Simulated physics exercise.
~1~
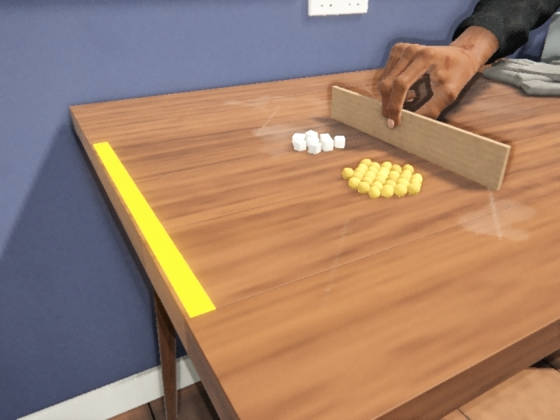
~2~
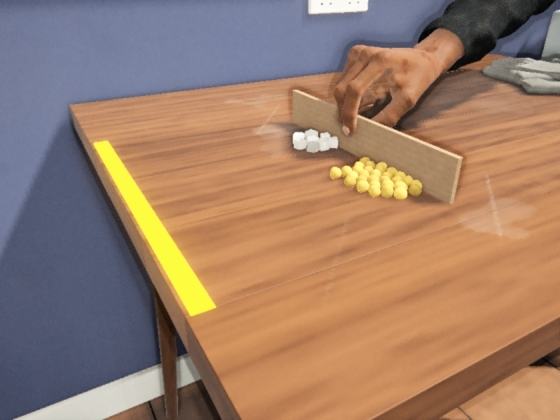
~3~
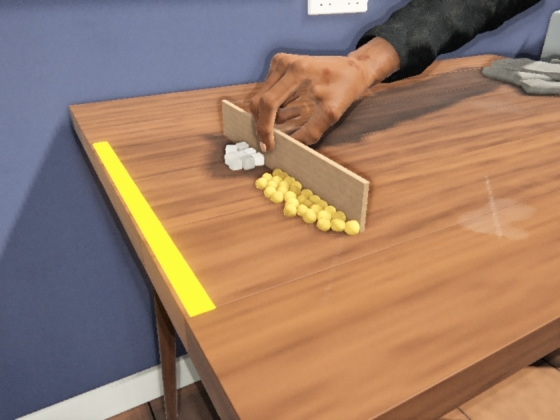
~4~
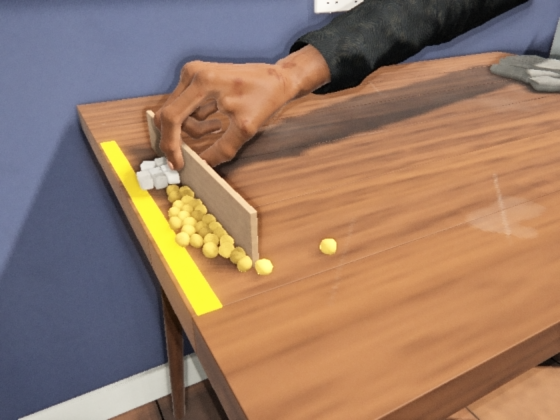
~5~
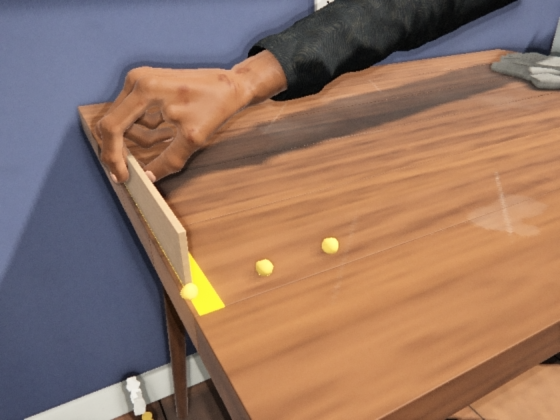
A piece of card held upright by a hand sweeps left across a wooden table, pushing small white pieces and yellow balls toward the yellow tape, then over the edge, leaving two yellow balls behind on the tabletop and another at the card's near end.
